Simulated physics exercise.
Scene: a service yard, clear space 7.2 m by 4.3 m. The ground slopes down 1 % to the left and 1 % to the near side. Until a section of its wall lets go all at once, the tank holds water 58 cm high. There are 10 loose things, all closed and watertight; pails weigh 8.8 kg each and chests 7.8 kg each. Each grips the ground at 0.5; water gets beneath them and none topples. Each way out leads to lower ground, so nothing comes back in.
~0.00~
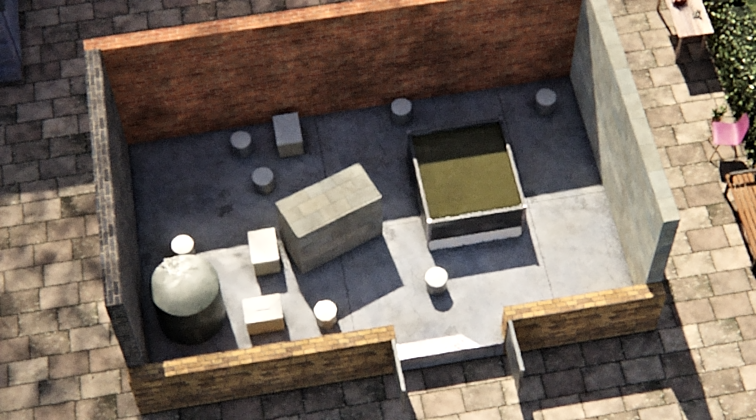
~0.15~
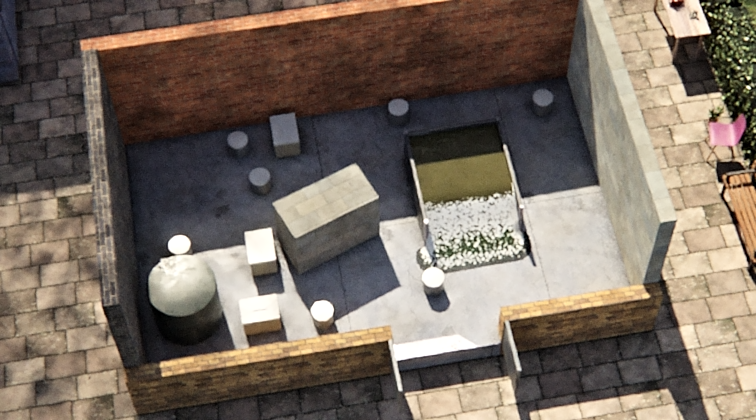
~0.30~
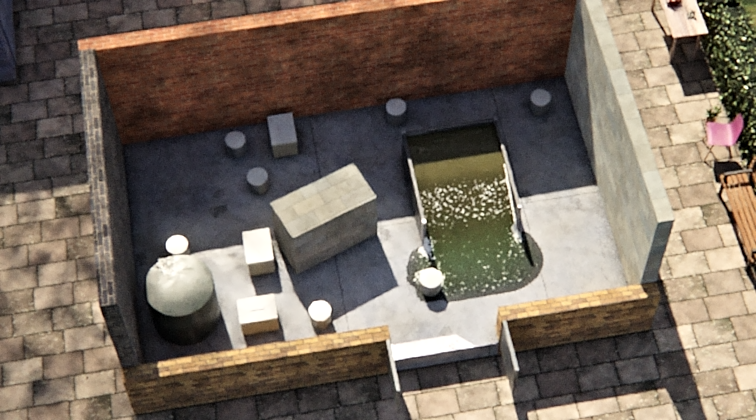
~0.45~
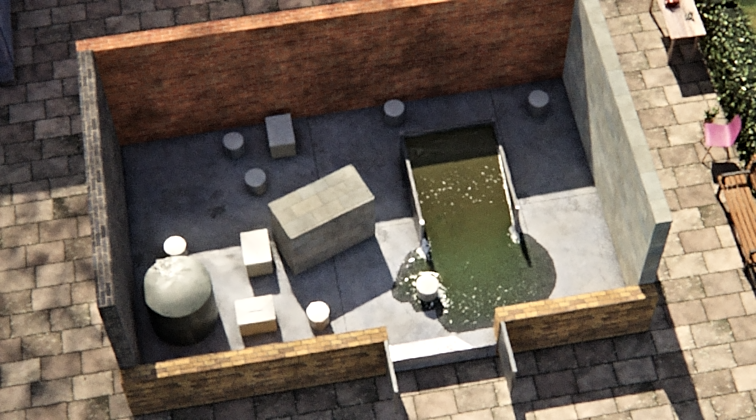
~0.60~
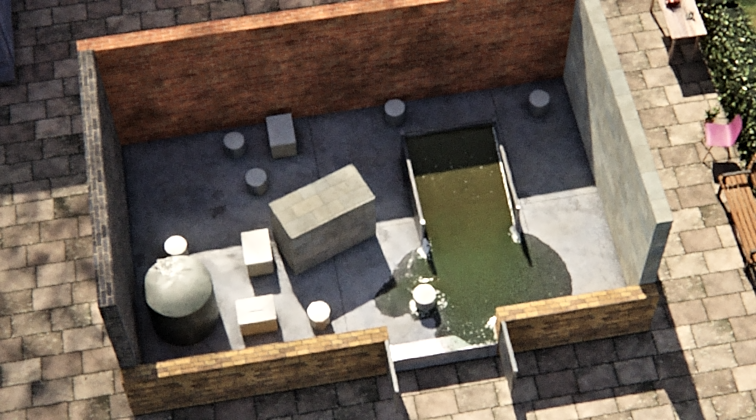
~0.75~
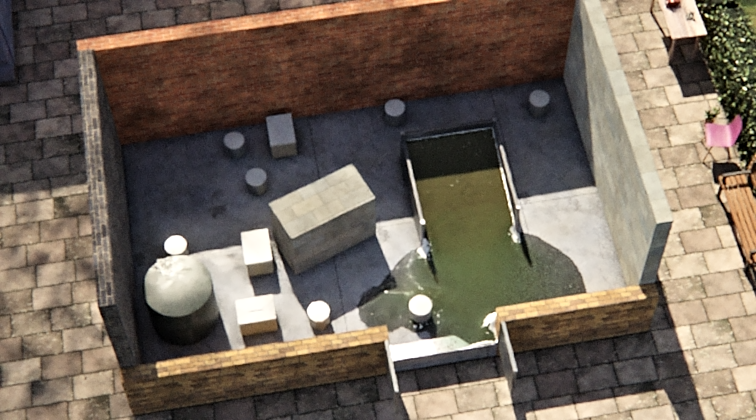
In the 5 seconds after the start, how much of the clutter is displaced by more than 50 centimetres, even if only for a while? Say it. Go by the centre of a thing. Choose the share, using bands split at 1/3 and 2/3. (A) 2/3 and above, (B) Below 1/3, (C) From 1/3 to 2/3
B.
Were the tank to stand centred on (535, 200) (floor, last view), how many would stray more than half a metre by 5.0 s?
That would give 2.
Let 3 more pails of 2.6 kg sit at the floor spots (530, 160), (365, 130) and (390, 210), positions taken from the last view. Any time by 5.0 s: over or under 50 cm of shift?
First goes beyond, second stays inside, third stays inside.
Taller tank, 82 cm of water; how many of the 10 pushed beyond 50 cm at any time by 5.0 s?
Then it comes to 1.
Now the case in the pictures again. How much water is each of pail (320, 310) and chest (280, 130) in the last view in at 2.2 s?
I'd put it at 2 cm and 0 cm respectively.
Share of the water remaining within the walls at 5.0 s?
52 % or so.
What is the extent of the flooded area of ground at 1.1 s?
At that time the wet patch spans about 8.0 m2.
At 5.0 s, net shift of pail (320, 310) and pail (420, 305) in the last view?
0 cm, washed out.
After 1.1 s 1 of 10 are over 50 cm from their spots; 0 afloat.
After 2.2 s 1 of 10 are over 50 cm from their spots; 0 afloat.
After 3.5 s 1 of 10 are over 50 cm from their spots; 0 afloat.
After 5.0 s 1 of 10 are over 50 cm from their spots, and 1 have been at some point; 0 afloat.
